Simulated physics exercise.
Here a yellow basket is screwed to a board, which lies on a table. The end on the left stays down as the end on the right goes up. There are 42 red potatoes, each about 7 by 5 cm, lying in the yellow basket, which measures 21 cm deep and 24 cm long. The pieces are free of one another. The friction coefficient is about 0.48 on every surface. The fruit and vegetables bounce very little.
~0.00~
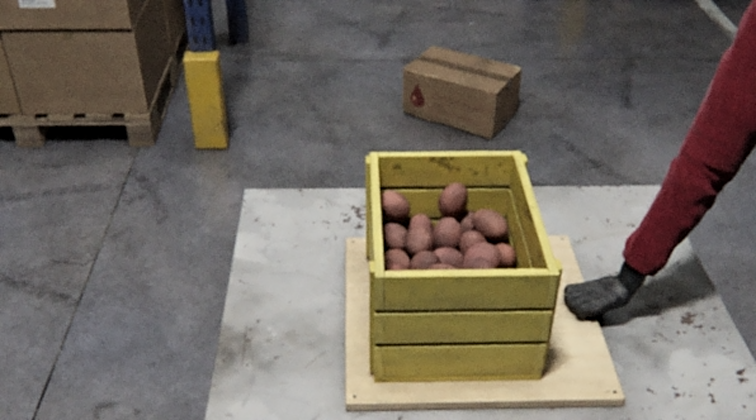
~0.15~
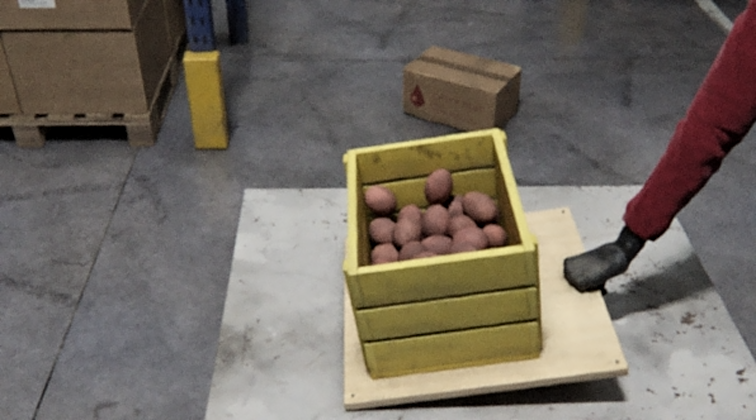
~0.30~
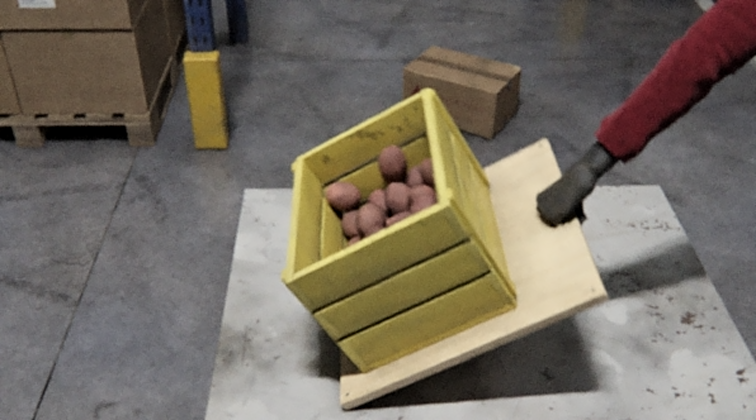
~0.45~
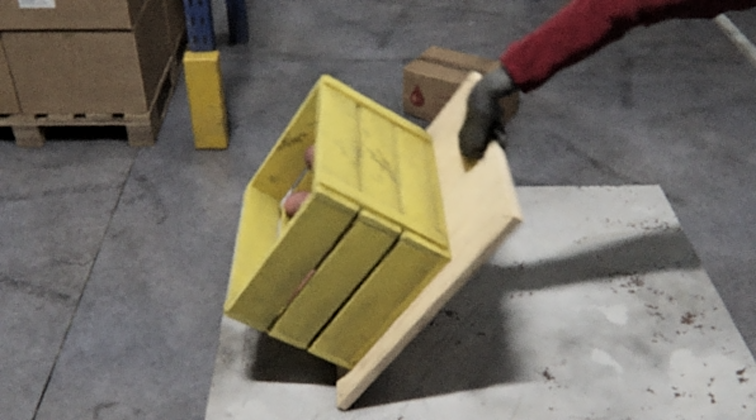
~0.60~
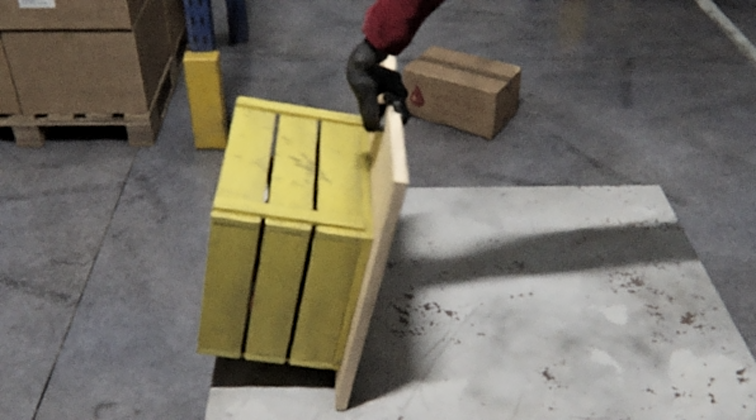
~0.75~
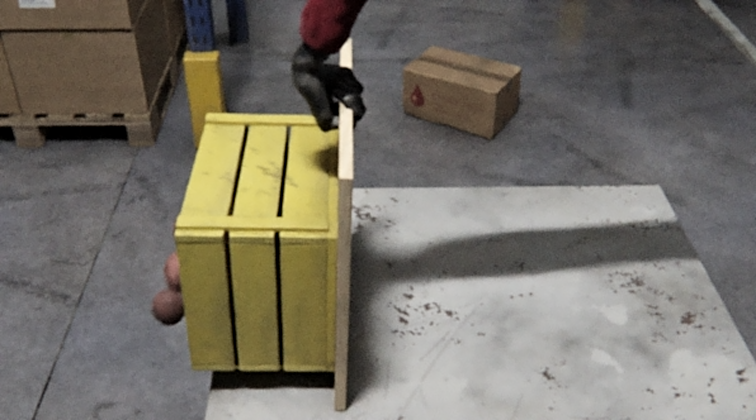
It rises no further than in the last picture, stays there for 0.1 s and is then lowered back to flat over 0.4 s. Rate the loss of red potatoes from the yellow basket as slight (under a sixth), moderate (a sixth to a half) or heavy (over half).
The loss is moderate.
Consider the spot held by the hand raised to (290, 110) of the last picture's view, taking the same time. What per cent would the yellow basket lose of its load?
Yellow basket: 70 %.
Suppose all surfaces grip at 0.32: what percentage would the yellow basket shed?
Then the yellow basket sheds 40 per cent of its load.
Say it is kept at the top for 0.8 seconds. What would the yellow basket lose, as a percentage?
Yellow basket 30%.
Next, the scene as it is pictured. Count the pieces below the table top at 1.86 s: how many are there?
About 12.
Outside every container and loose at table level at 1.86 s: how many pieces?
The number is some 4.
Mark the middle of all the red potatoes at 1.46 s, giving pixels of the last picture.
Middle approx. (417, 293).
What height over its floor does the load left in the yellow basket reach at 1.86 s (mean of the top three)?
10 centimetres high, more or less.
After 0.93 s, tilt 79°; yellow basket 33 in, 9 out.
After 1.15 s, tilt 14°; yellow basket 25 in, 17 out.
After 1.46 s, tilt 0°; yellow basket 25 in, 17 out.
When it is over (at 1.86 s), yellow basket 25 in, 17 out. Asked share, 17 of 42, 40 per cent.
